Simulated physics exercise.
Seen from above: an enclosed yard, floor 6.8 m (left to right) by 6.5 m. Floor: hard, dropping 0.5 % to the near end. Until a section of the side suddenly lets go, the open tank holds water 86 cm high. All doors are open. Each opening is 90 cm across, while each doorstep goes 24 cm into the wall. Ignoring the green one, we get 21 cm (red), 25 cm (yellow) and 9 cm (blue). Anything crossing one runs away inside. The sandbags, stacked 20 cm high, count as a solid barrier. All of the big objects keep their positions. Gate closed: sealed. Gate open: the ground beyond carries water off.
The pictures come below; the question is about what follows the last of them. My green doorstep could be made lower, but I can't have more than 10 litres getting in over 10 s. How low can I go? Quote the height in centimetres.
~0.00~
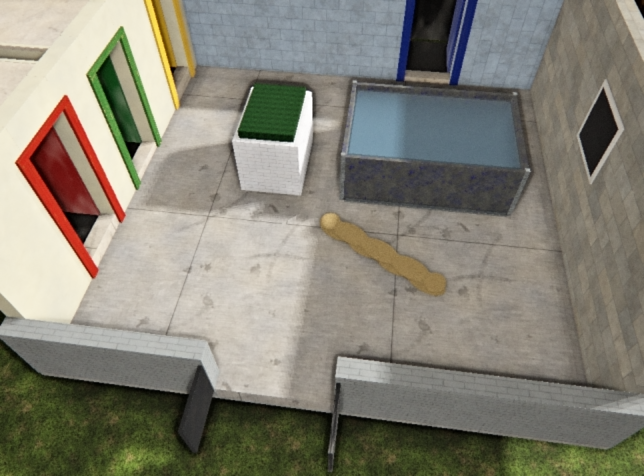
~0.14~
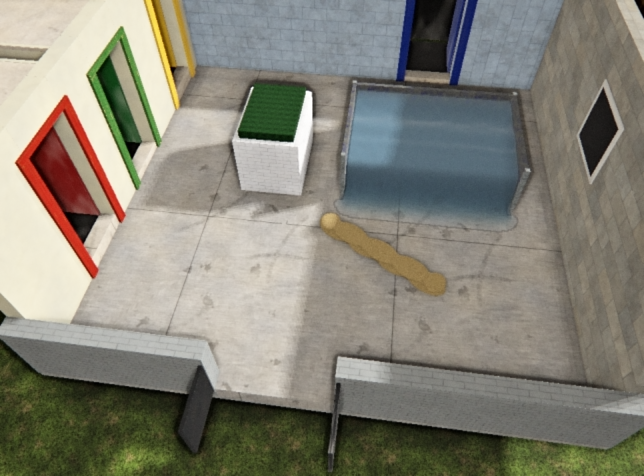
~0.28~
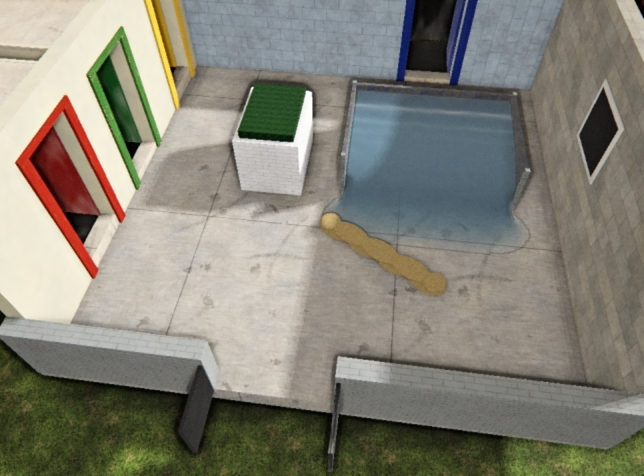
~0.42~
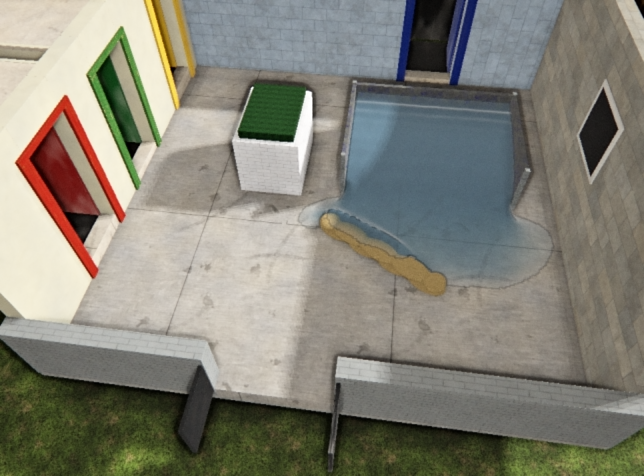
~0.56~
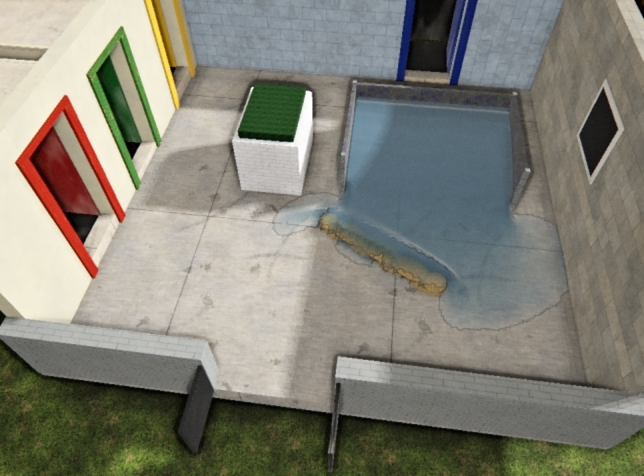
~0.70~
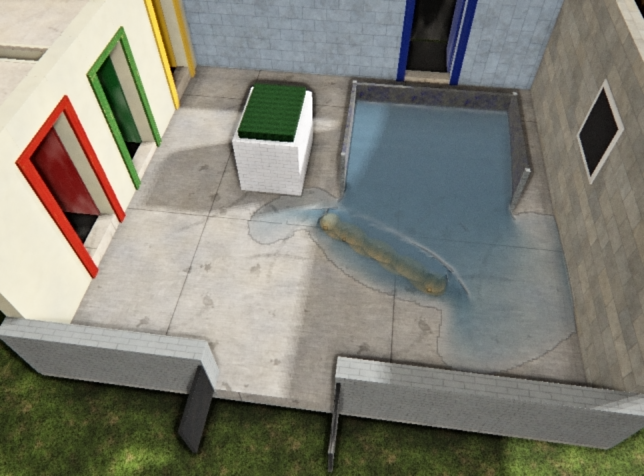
You could bring it down to roughly 16 cm.
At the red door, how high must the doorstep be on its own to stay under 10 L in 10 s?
Red would need about 19 cm on its own.
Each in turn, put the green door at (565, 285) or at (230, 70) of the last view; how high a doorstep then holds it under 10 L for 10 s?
About 35 and 12.5 cm.
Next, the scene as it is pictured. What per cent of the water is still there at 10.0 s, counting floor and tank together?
Share still there: Approx. 88 percent.
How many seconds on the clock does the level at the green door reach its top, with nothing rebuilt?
At roughly 5.0 s.
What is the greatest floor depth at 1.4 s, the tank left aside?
Max depth: Around 78 cm.
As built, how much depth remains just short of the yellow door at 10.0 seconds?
16.0 cm.
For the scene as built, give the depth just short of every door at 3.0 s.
Depths in cm - red: 9, green: 5, yellow: 0, blue: 0.
After 1.4 s water covers 40 % of the floor, deepest (78 cm) near (583, 416); it has not reached the green door.
After 3.0 s water covers 60 % of the floor, deepest (36 cm) near (483, 292); 5 cm at the green door, 0 litres in over its 12 cm doorstep.
After 10.0 s water covers 95 % of the floor, deepest (16 cm) near (194, 92); 7 cm at the green door, 21 litres in over its 12 cm doorstep.
At the green door as built, the water arrived by 2.2 s and peaked near 21 cm at 5.0 s.
Run again over the same 10 s with other heights there, 19 litres in over 12.5 cm, 3 litres over 19.5 cm. The limit of 10 litres is kept from about 16 cm up.
